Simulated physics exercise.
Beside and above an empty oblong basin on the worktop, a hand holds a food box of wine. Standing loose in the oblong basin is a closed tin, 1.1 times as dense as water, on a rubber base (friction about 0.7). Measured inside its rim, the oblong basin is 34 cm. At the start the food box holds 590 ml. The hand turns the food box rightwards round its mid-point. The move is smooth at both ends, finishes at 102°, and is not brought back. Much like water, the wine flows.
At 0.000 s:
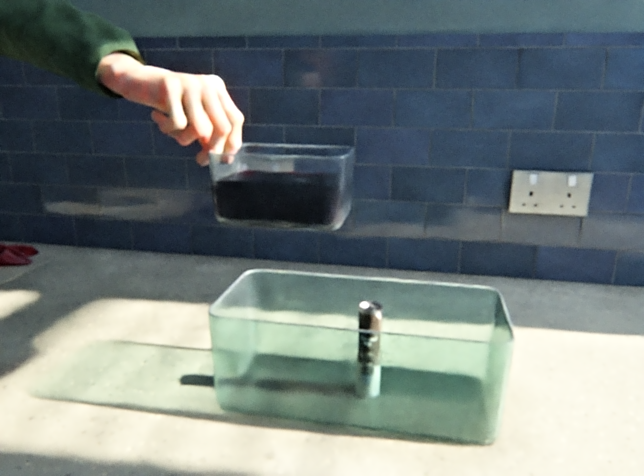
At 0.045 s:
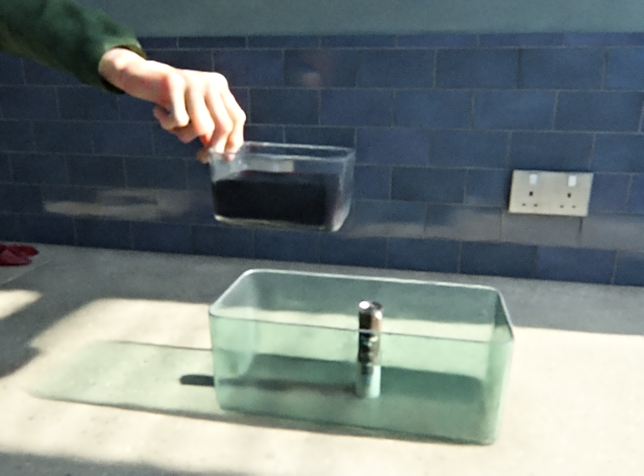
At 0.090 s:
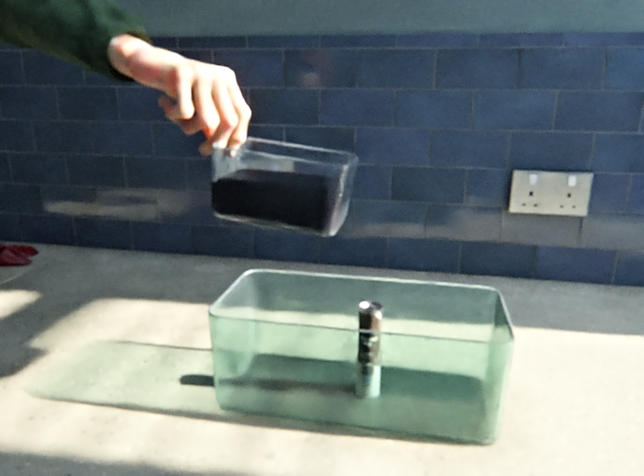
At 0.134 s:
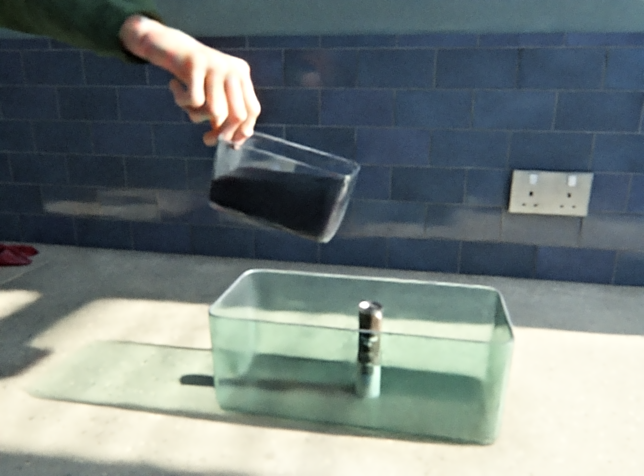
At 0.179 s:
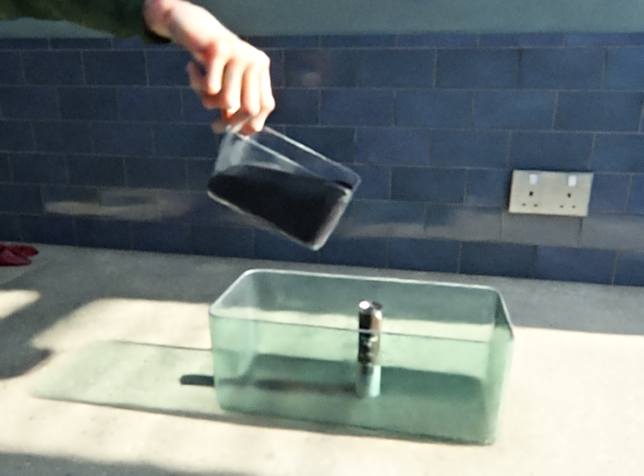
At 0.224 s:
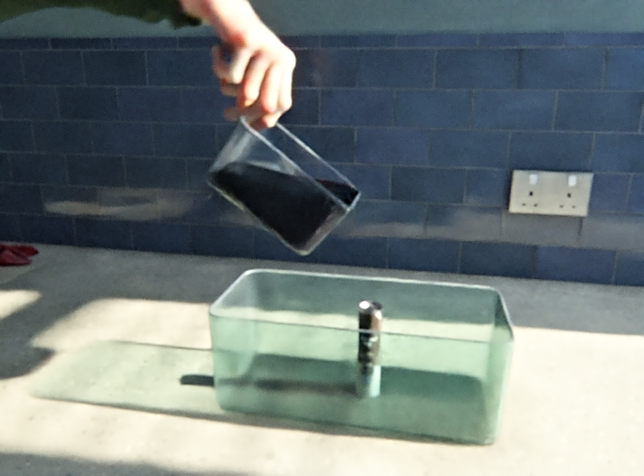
On a pale worktop before blue wall tiles, a small closed cylinder stands upright inside an empty, greenish clear basin, while a hand holds a clear box of dark liquid above. The hand turns the box rightwards, slightly at first, then steeply, and the liquid shifts towards its lowered right-hand rim.
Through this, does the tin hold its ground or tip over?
The tin holds its ground.
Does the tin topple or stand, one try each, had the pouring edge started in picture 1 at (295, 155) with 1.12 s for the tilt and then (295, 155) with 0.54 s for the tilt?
Trial 1 - tin stays standing; trial 2 - tin stays standing.
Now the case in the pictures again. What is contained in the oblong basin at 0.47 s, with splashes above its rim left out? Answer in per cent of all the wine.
I'd estimate some 34 percent of the liquid.
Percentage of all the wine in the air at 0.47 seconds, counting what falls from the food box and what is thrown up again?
I'd say close to 44 per cent.
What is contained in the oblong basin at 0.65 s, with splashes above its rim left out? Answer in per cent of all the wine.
Looks like about 88 % of the whole amount.
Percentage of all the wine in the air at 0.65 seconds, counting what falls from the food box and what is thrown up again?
6 per cent, roughly.
After 0.47 s the tilt is 98° and 23 per cent is still to pour; the tin stands where it began.
After 0.65 s the tilt is 102° and 5 per cent is still to pour; the tin stands where it began.
After 0.84 s the tilt is 102° and 1 per cent is still to pour; the tin stands where it began.
After 1.04 s the tilt is 102° and 0 per cent is still to pour; the tin stands where it began.
In the end the tin stands where it began.
